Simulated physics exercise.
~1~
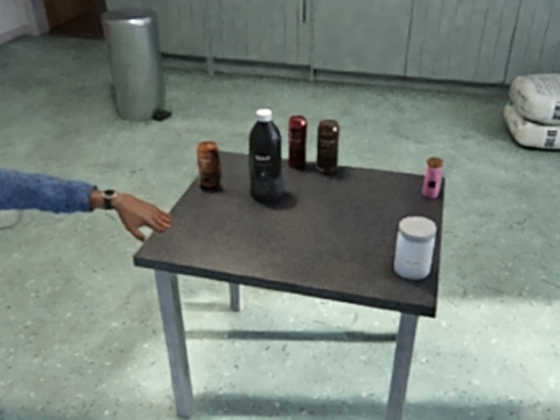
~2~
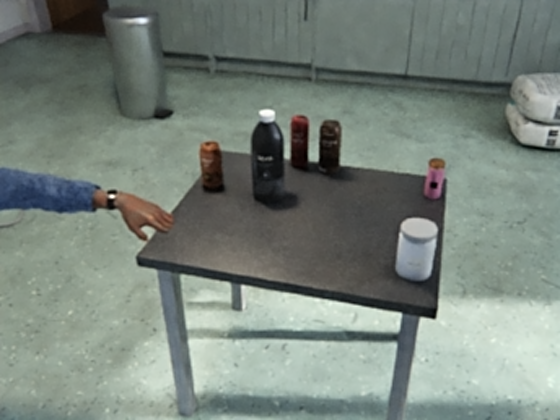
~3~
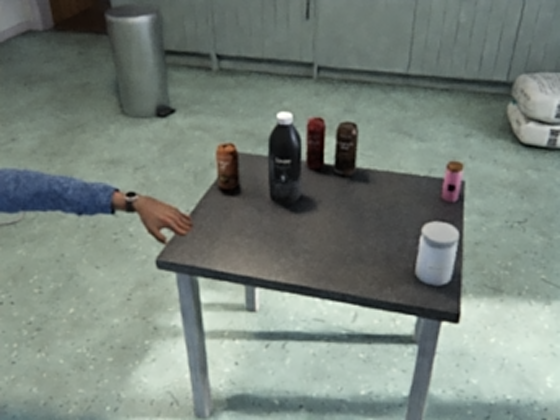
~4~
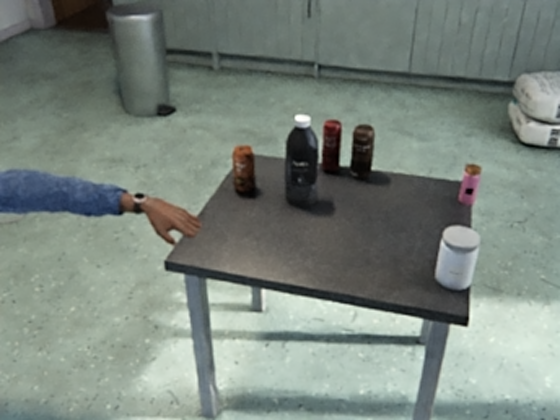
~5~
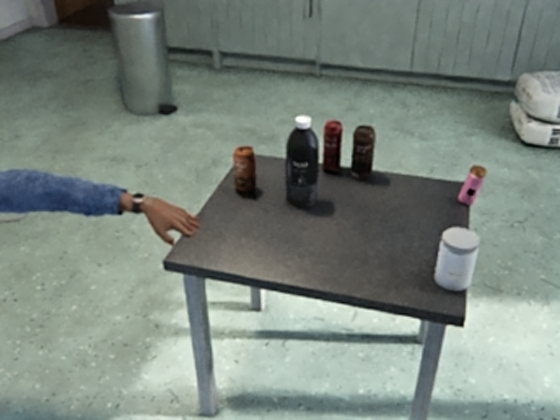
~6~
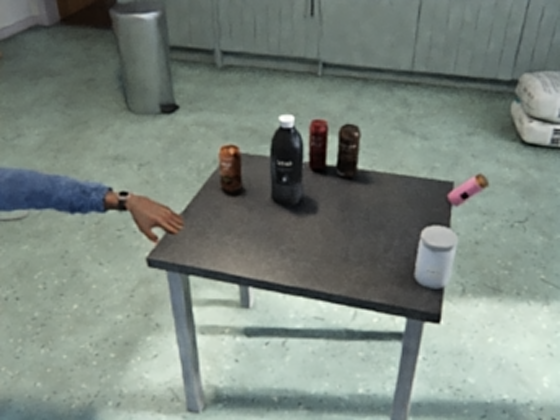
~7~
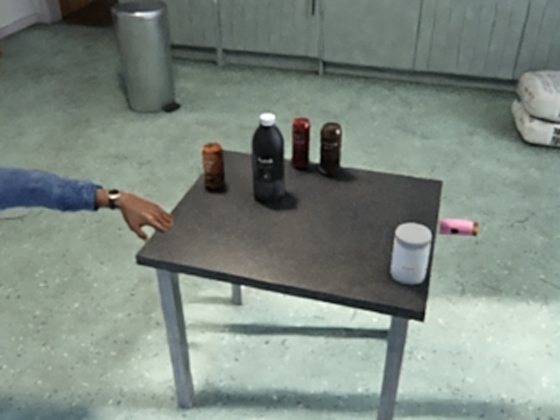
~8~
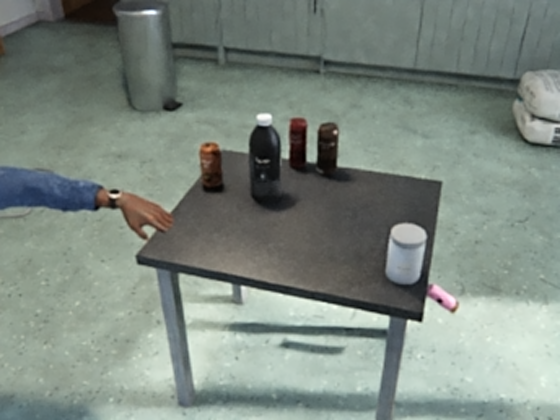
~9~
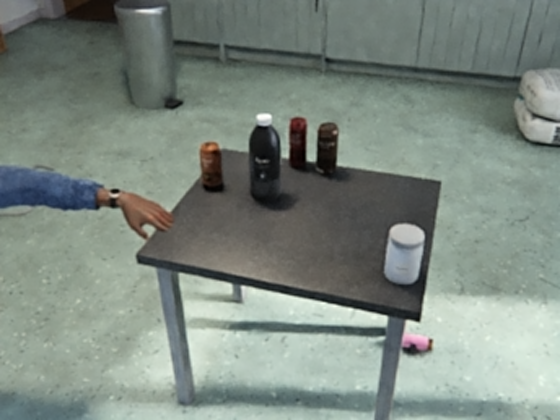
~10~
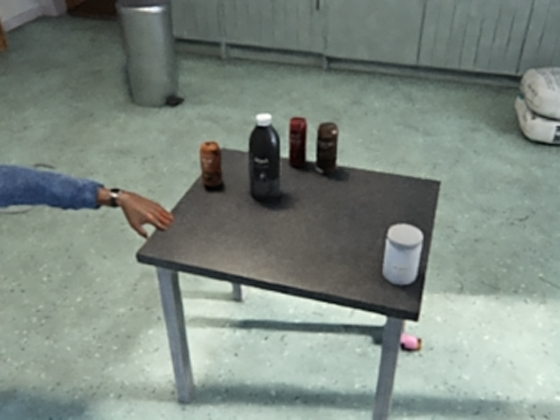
A dark side table slides right, then back left, and the pink shaker topples to the floor.
